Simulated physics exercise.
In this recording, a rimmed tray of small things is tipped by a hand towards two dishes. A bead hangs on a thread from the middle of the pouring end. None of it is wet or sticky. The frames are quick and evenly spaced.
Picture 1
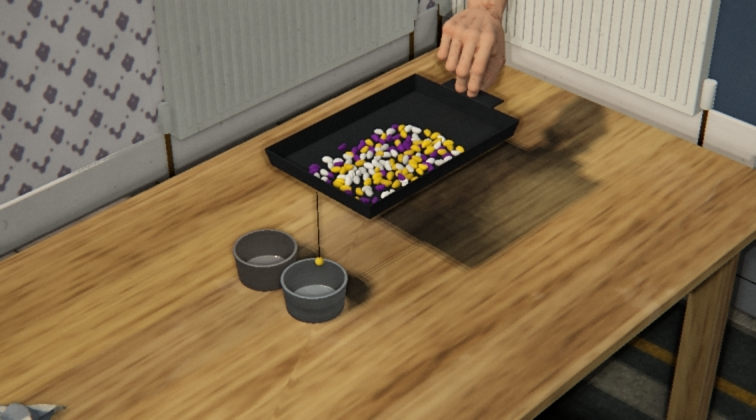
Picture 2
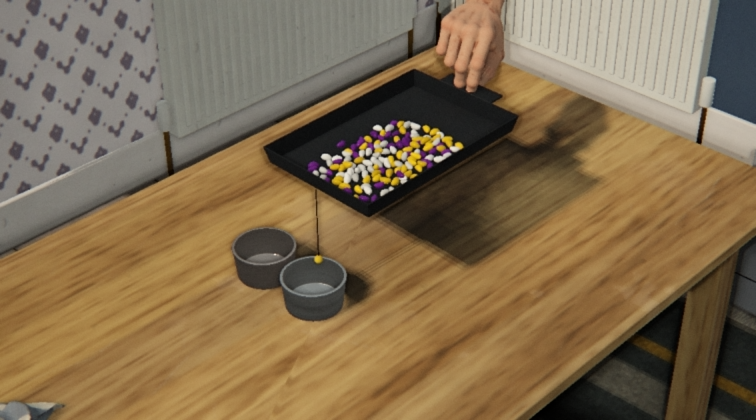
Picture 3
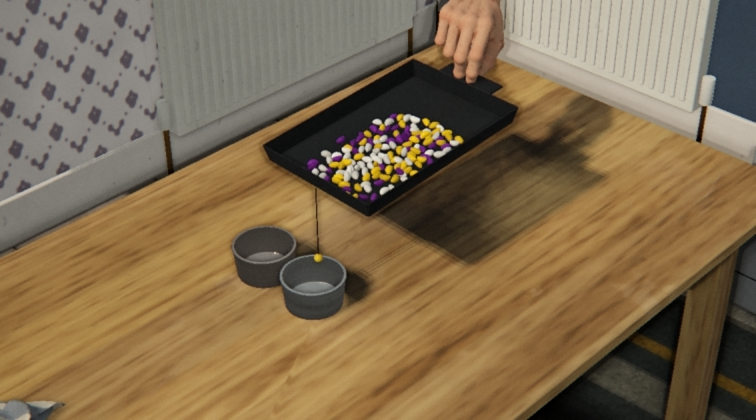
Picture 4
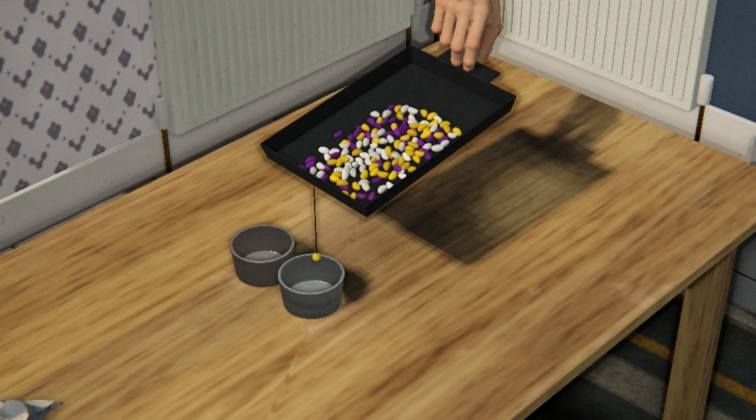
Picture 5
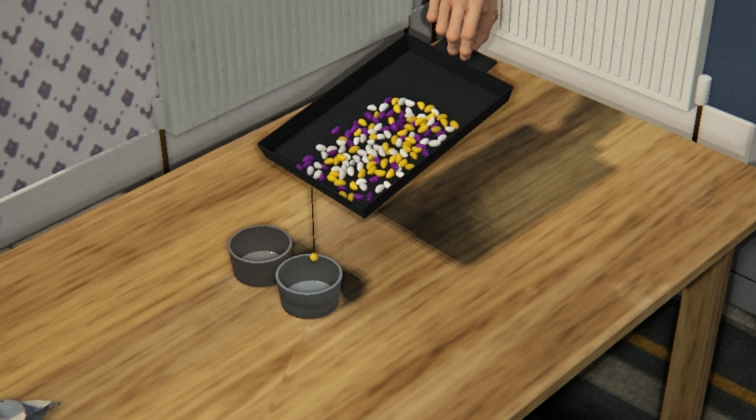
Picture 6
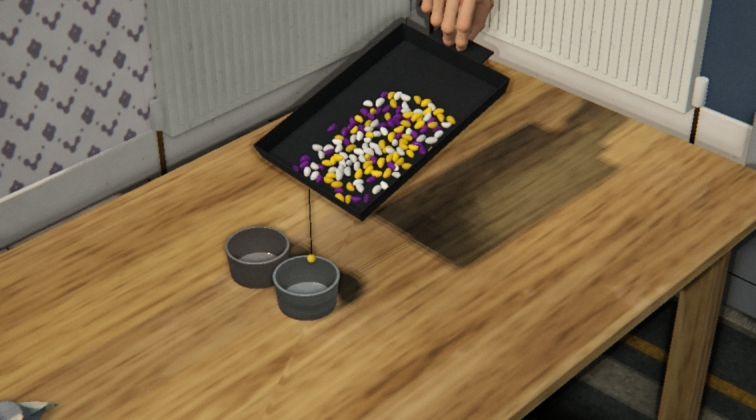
On a wooden table near white radiators, a hand holds a black rimmed tray of purple, white and yellow jelly beans above two grey dishes, a yellow bead hanging from its near end. The hand gradually raises the far end, steepening the tray's slant, while the beans stay bunched towards the lower end.
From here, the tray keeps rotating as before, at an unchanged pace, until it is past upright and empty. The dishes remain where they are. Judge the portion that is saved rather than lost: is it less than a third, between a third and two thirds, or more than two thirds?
The dishes will end up with below a third of the load.
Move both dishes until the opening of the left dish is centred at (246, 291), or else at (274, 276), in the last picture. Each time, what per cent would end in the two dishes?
Around 20 % followed by around 80 %.
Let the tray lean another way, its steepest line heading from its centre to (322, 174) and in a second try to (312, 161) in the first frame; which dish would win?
The first tilt favours the left-side dish and the second favours the left-side dish.
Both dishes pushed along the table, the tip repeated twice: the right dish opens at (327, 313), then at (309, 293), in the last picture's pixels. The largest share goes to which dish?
Try 1: The right-hand one. Try 2: The right-hand one.
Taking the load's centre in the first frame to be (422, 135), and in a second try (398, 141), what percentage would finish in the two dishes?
The first start yields 10 per cent, the second 10 per cent.
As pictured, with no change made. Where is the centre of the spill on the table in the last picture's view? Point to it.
It's centred at about (328, 353).
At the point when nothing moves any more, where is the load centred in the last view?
(328, 350).
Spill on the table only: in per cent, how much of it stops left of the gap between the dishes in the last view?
20 per cent or thereabouts.
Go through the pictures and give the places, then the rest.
In the first frame, corners of the pouring end at (271, 149) and (369, 203), level; middle of the load at (383, 163), jelly beans; left dish at (243, 272); right dish at (291, 303); bead on its thread at (320, 261).
In the second frame, corners of the pouring end at (270, 146) and (368, 201), level; middle of the load at (382, 160).
In the third frame, corners of the pouring end at (269, 145) and (368, 201), tipped barely, lowest at the right corner; middle of the load at (382, 156).
In the fourth frame, corners of the pouring end at (266, 143) and (365, 202), tipped a little, lowest at the right corner; middle of the load at (380, 151).
In the fifth frame, corners of the pouring end at (263, 143) and (363, 204), tipped a little, lowest at the right corner; middle of the load at (377, 148).
In the sixth frame, corners of the pouring end at (259, 144) and (360, 208), tipped clearly, lowest at the right corner; middle of the load at (374, 146); left dish at (235, 269); right dish at (283, 300).
Soon after the last picture, tray tipped steeply; all on the tray.
A little later, tray tipped right over; most on the tray; a stray few outside both; about a quarter in the air.
Later still, tray tipped past a quarter turn; a small part in the right dish; nearly all outside both.
At rest, tray tipped past a quarter turn; a small part in the right dish; none in the left dish; nearly all outside both.
